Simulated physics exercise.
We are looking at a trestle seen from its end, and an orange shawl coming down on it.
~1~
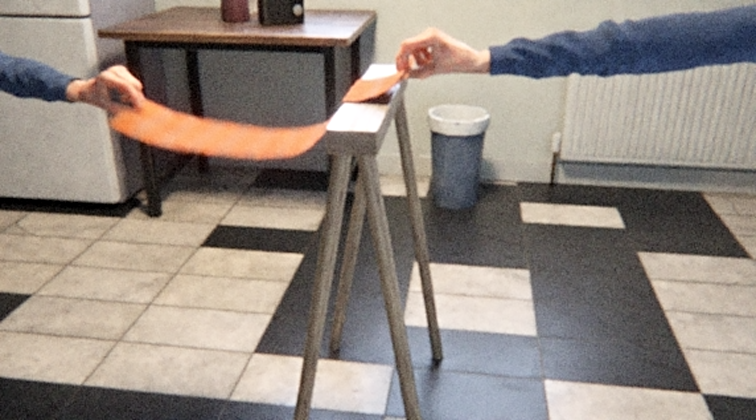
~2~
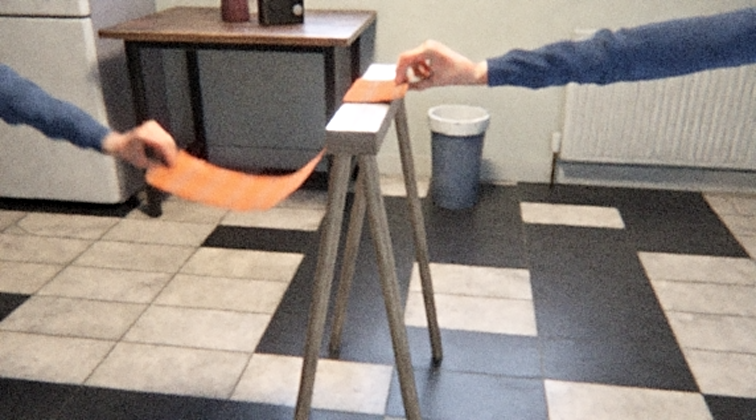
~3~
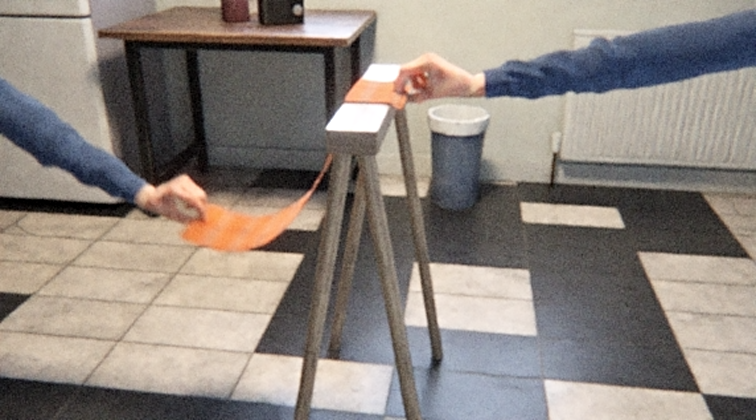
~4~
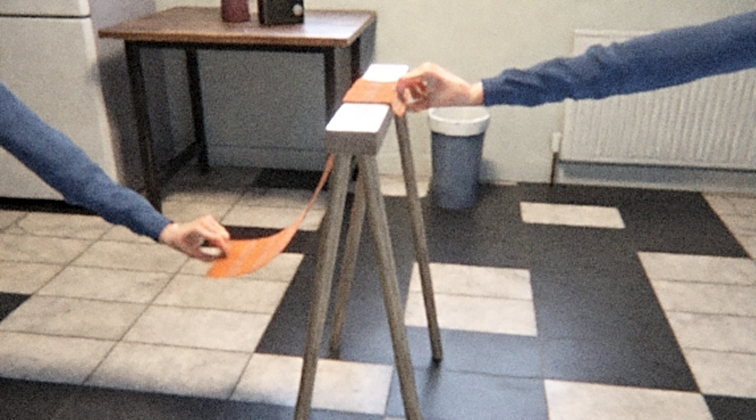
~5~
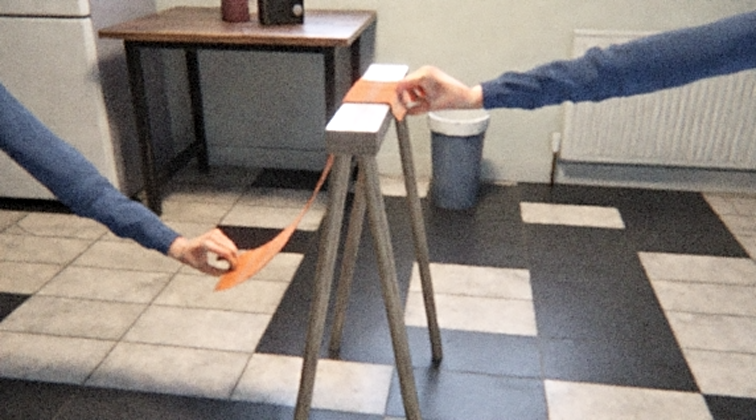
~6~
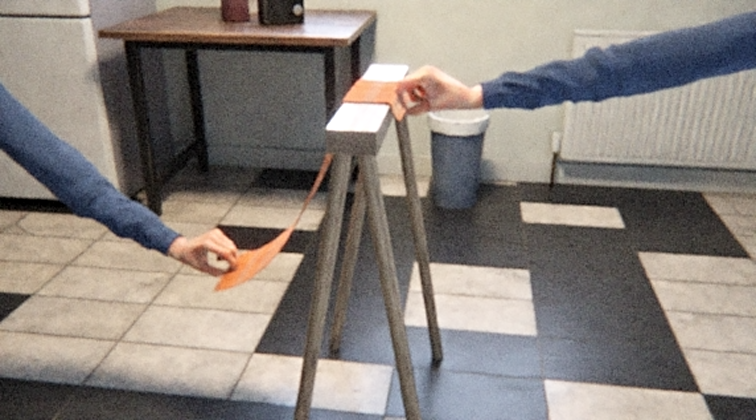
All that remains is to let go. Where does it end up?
In the end the orange shawl drops leftwards.
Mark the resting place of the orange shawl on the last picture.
Close to (287, 397).
Then, 0.30 s later than the last view, shawl clear of the top and falling near (308, 261).
Then, 0.54 s later than the last view, shawl in a heap on the floor near (288, 391).
Finally, shawl in a heap on the floor near (287, 396). The orange shawl slips off to the left.
